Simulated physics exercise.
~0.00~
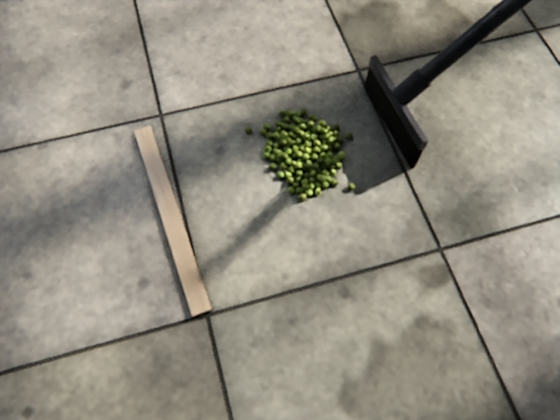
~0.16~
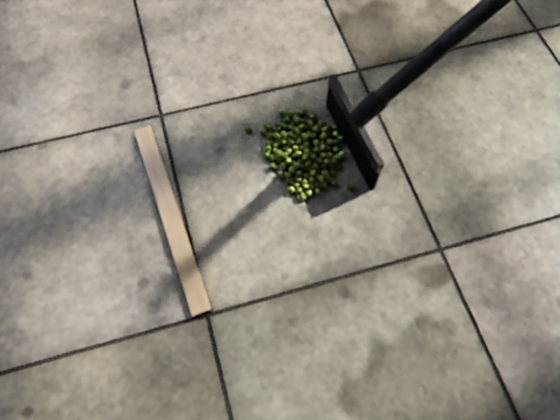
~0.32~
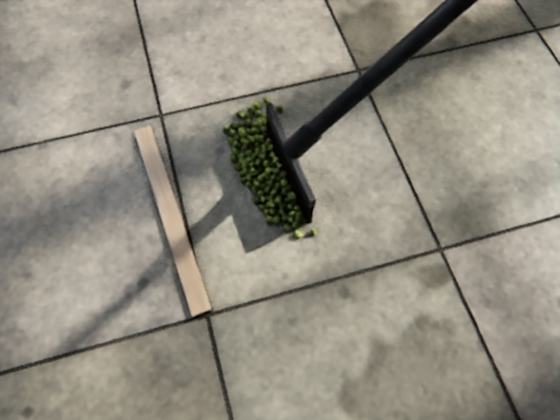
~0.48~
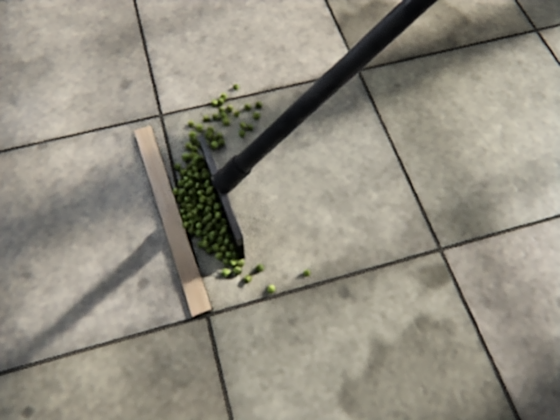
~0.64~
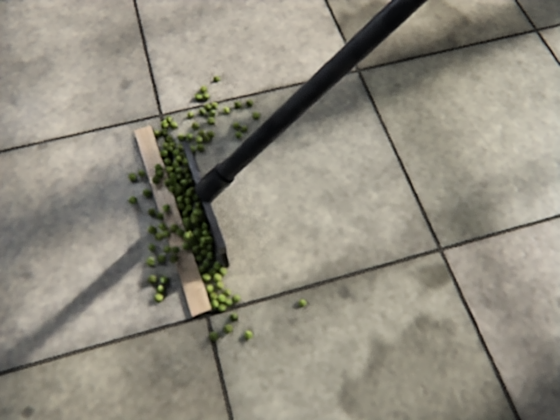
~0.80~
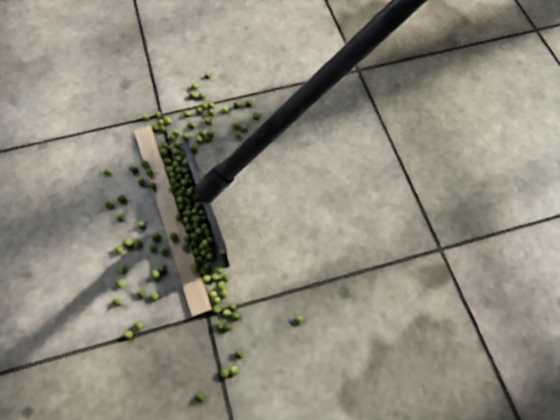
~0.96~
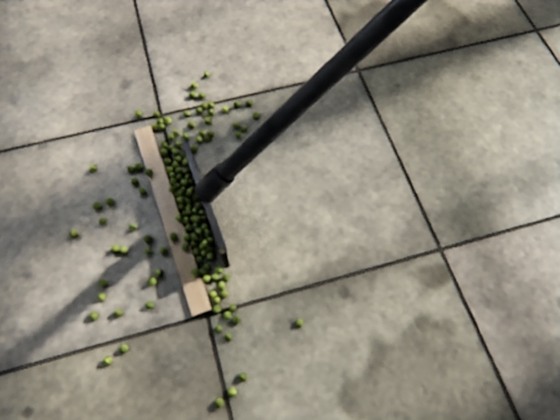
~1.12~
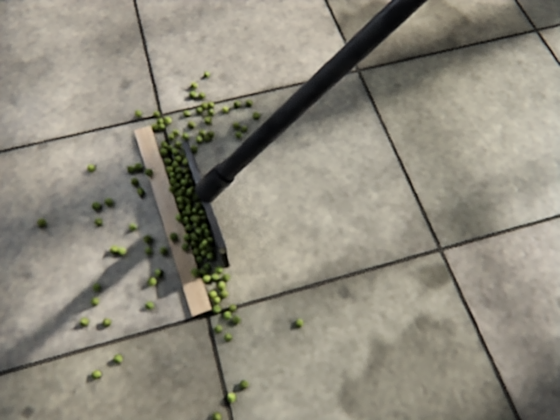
A black squeegee swept a pile of small green peas leftward across grey paving until it pressed them against a thin wooden strip, where it stopped; some spilled over and around the ends, rolling outward before settling, while most stayed bunched by the blade.
